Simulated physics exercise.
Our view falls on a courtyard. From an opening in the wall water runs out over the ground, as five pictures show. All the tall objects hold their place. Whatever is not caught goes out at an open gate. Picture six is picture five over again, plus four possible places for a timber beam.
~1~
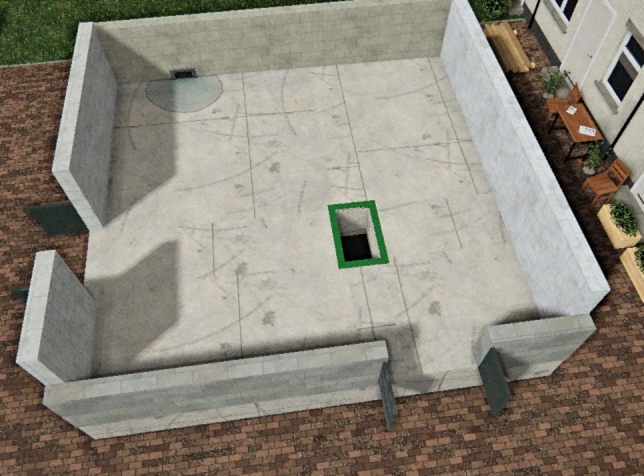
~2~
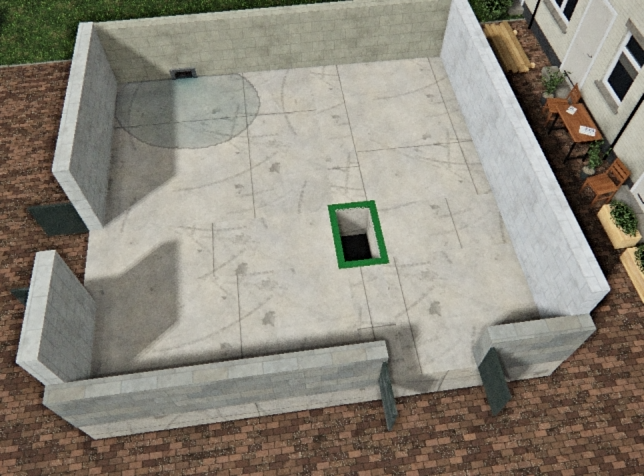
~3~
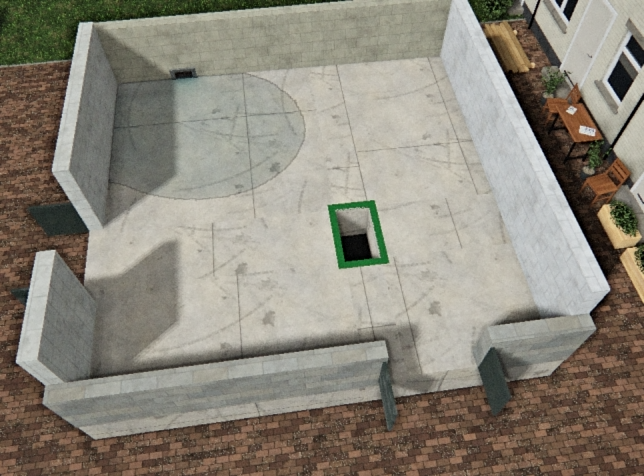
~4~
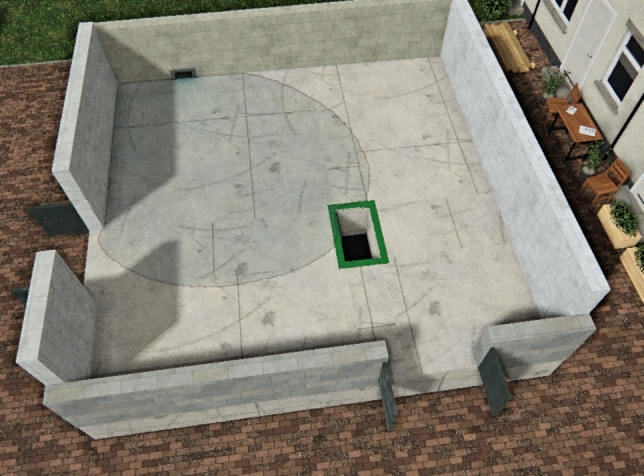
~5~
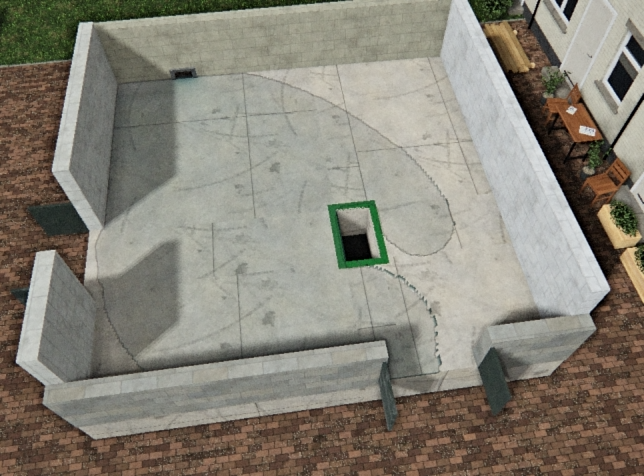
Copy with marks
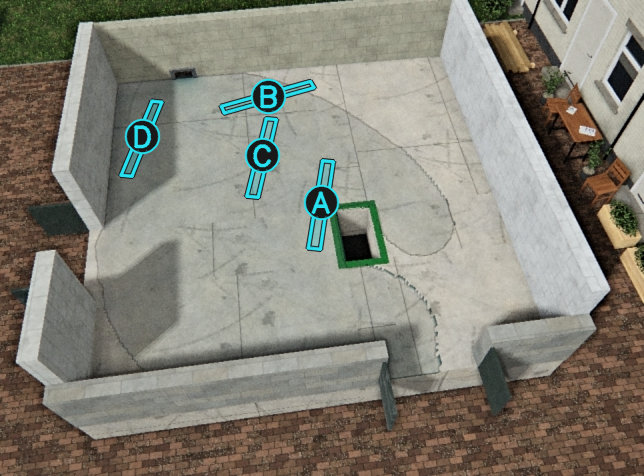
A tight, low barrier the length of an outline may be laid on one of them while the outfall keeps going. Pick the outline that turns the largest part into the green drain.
Spot D.
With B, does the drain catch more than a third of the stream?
No.
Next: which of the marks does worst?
The answer is A.
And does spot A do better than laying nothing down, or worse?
Spot A is worse.
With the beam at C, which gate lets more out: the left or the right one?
The right one.
On the marked copy, A from (314, 248) to (328, 161); B from (222, 109) to (312, 84); C from (252, 196) to (271, 119); D from (126, 175) to (156, 101).
Choosing A, next to none of the stream runs into the green drain, about 99 % out by the gates.
Choosing B, about 14 % of the stream runs into the green drain, about 85 % out by the gates.
Choosing C, about 4 % of the stream runs into the green drain, about 95 % out by the gates.
Choosing D, about 23 % of the stream runs into the green drain, about 76 % out by the gates.
